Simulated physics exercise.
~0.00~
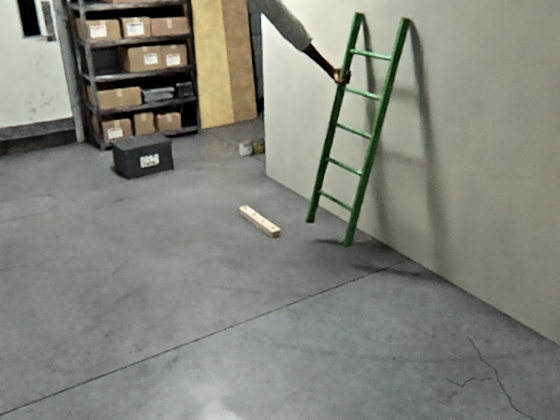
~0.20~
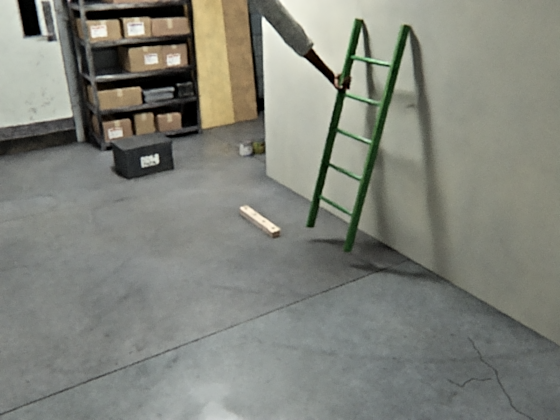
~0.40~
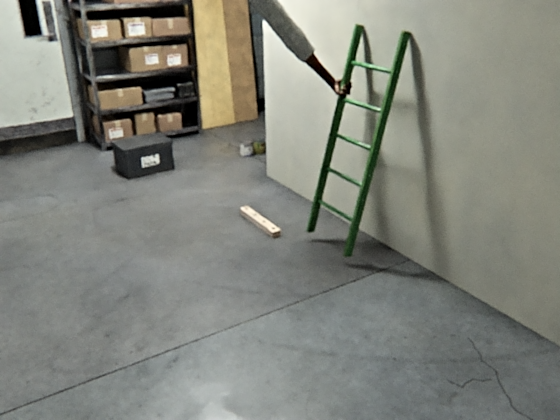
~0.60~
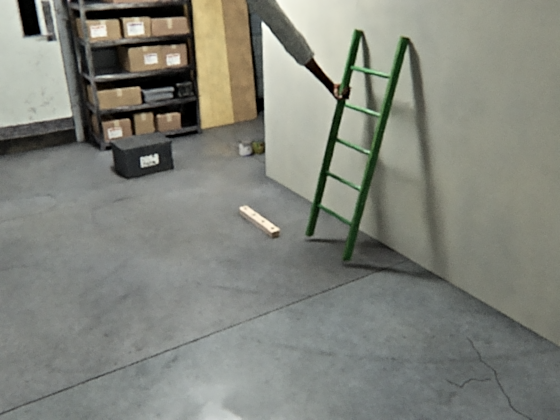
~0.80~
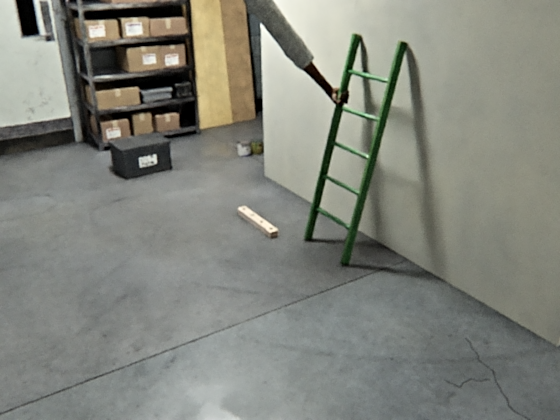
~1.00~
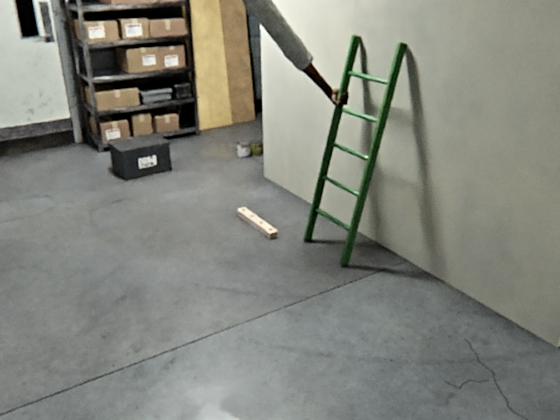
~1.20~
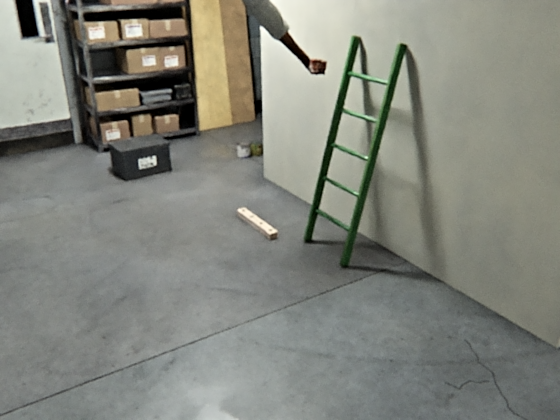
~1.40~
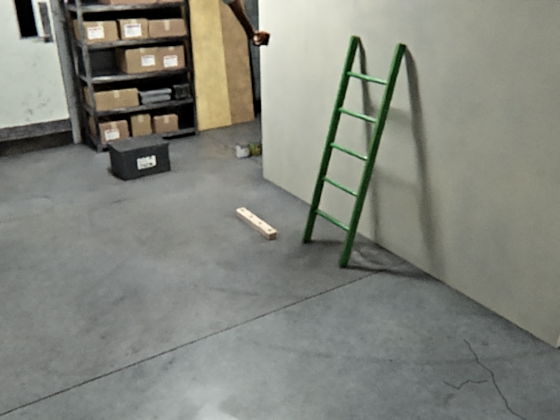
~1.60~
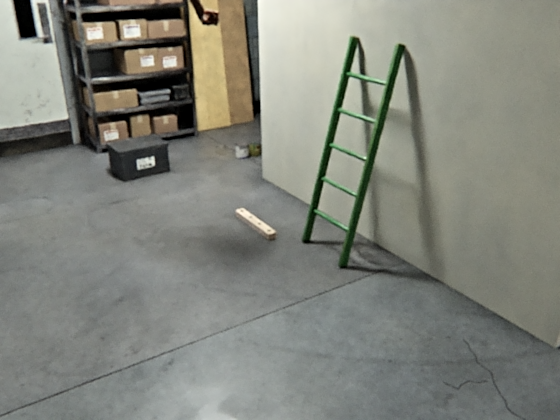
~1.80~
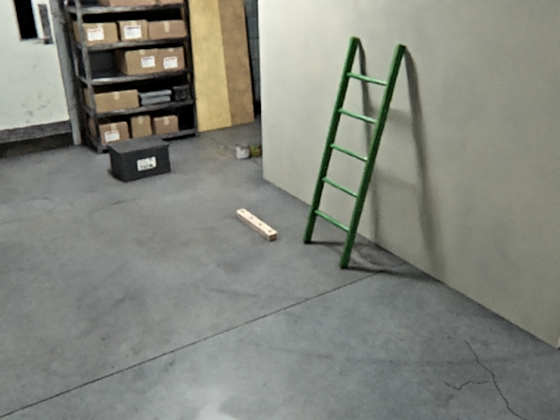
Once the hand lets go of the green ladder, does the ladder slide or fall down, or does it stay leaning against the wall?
The green ladder stays leaning against the wall after the hand lets go.
